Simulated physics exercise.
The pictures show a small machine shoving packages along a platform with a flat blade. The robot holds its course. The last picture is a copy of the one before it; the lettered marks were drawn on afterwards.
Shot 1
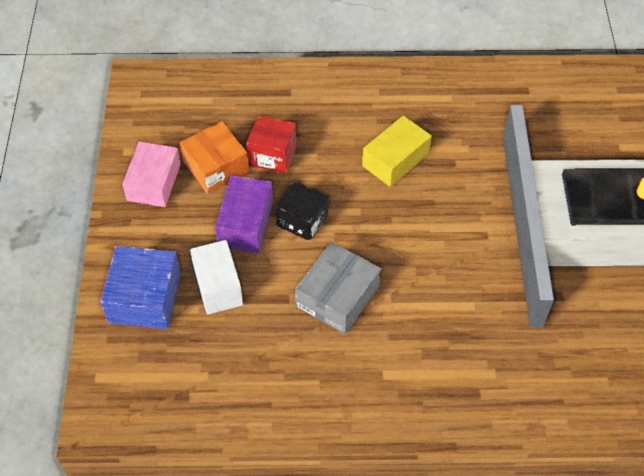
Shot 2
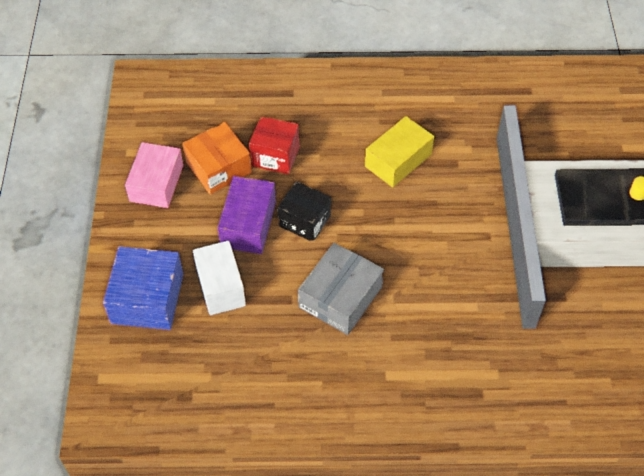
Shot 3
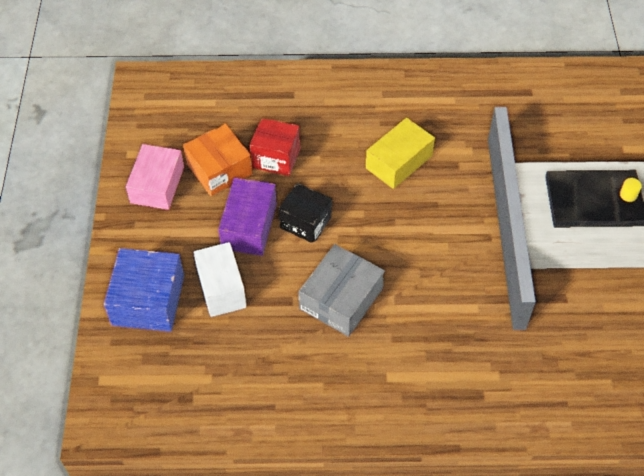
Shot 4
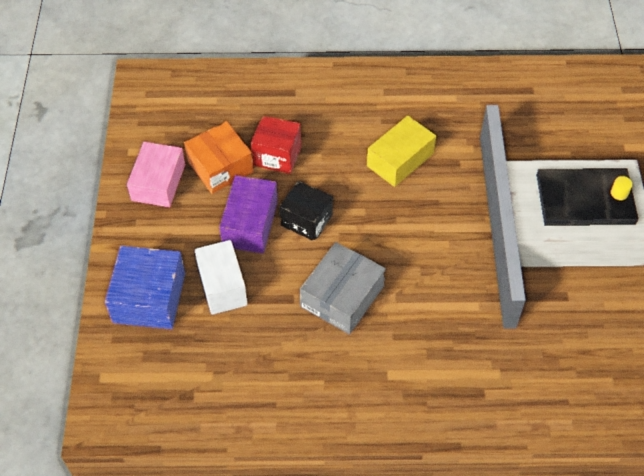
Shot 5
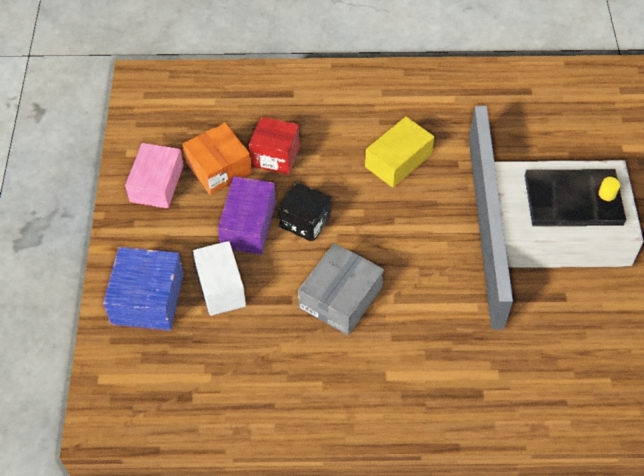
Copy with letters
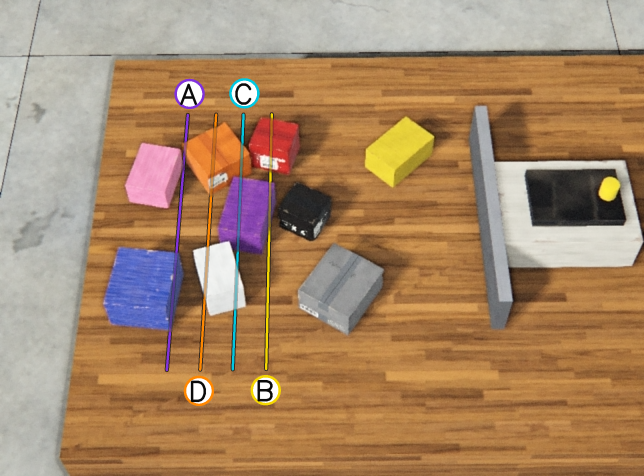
At the start, nine coloured boxes sit spread over the left part of a wooden platform, while a small white machine with a flat grey blade stands at the right edge. The machine then moves slowly left in a straight line, coming further into view, its blade touching nothing while the boxes stay put.
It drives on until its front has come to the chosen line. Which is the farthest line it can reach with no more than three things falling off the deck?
The farthest such stop is A.
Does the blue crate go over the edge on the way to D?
Yes.
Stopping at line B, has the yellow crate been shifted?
Yes.
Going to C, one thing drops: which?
The pink crate.
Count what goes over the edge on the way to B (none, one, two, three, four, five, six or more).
In all, none.
On the marked copy, A at (178, 232); B at (269, 231); C at (239, 231); D at (209, 232).
With A. Early on, robot (455, 198); grey box (333, 291); yellow crate (348, 162).
Further on, robot (341, 199); pink crate (115, 180); blue crate (132, 289).
At the end, robot (253, 200); blue crate over the edge; orange box over the edge; three fallen.
As for the rest, B is within the limit but short; C is within the limit but short; D is within the limit but short.
